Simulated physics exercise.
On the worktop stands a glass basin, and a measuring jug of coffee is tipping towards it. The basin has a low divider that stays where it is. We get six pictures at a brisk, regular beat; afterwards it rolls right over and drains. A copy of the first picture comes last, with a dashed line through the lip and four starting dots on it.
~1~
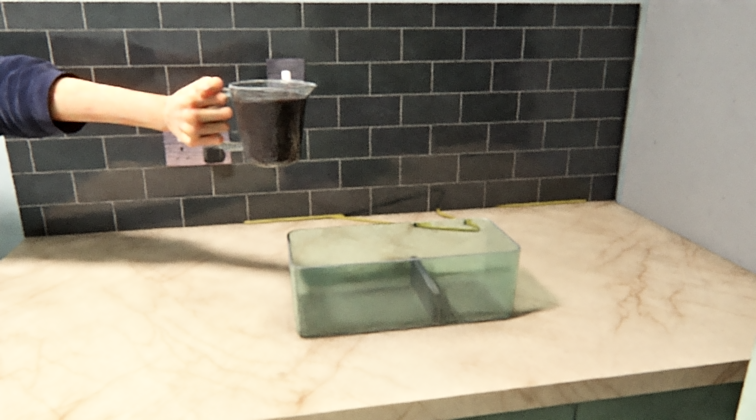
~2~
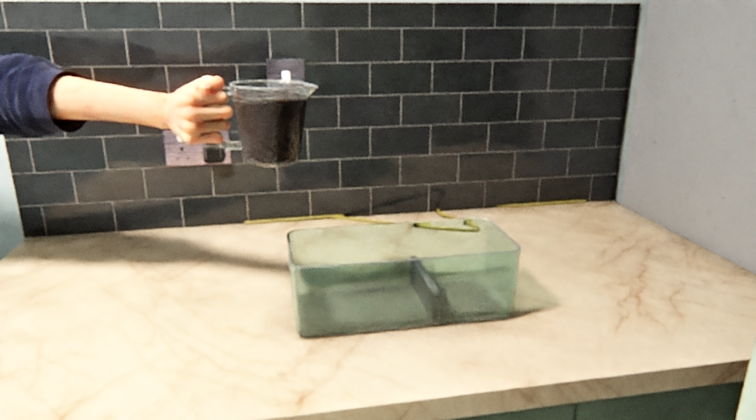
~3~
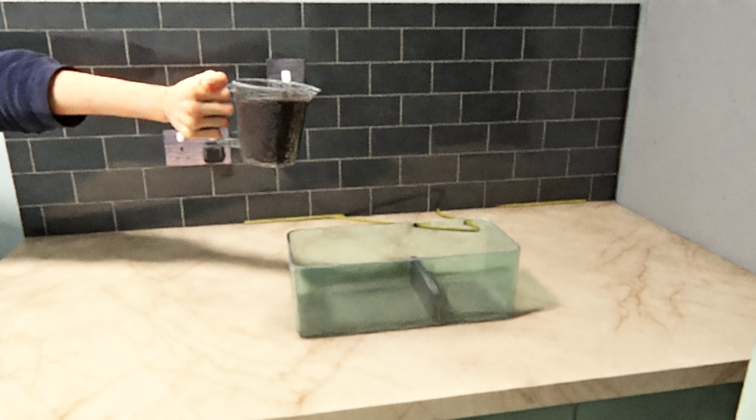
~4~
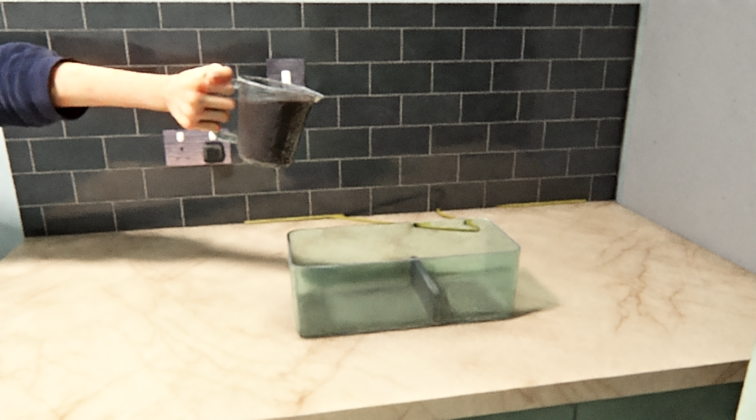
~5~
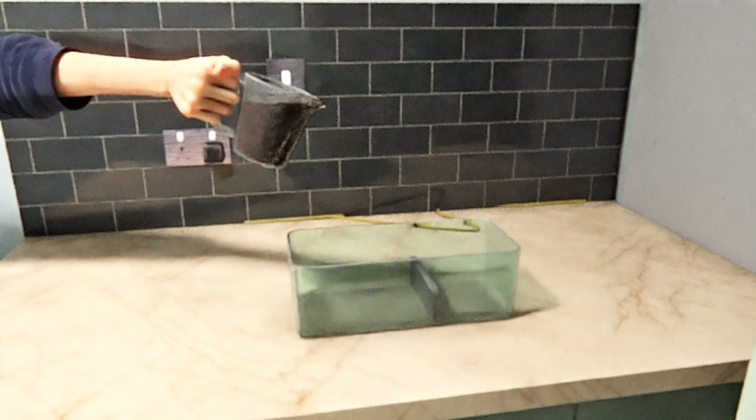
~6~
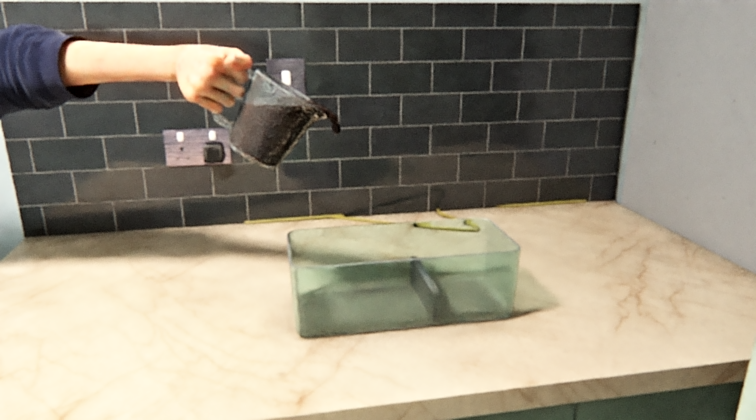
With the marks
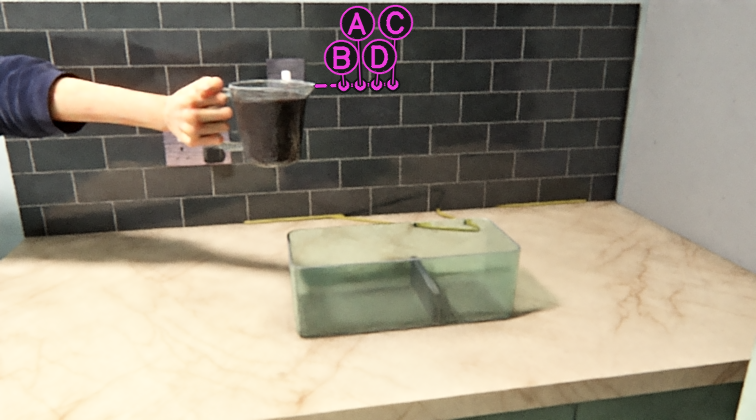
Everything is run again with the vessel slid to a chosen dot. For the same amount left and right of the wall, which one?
D is best.
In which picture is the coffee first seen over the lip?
In picture 6.
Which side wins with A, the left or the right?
More ends on the left.
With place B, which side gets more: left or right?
The left one.
In magenta, A at (360, 85); B at (343, 85); C at (392, 84); D at (376, 84).
With A, about 84 % ends left of the wall and 13 % right of it; 3 % is lost outside.
With B, about 93 % ends left of the wall and 4 % right of it; 3 % is lost outside.
With C, about 20 % ends left of the wall and 78 % right of it.
With D, about 48 % ends left of the wall and 50 % right of it.
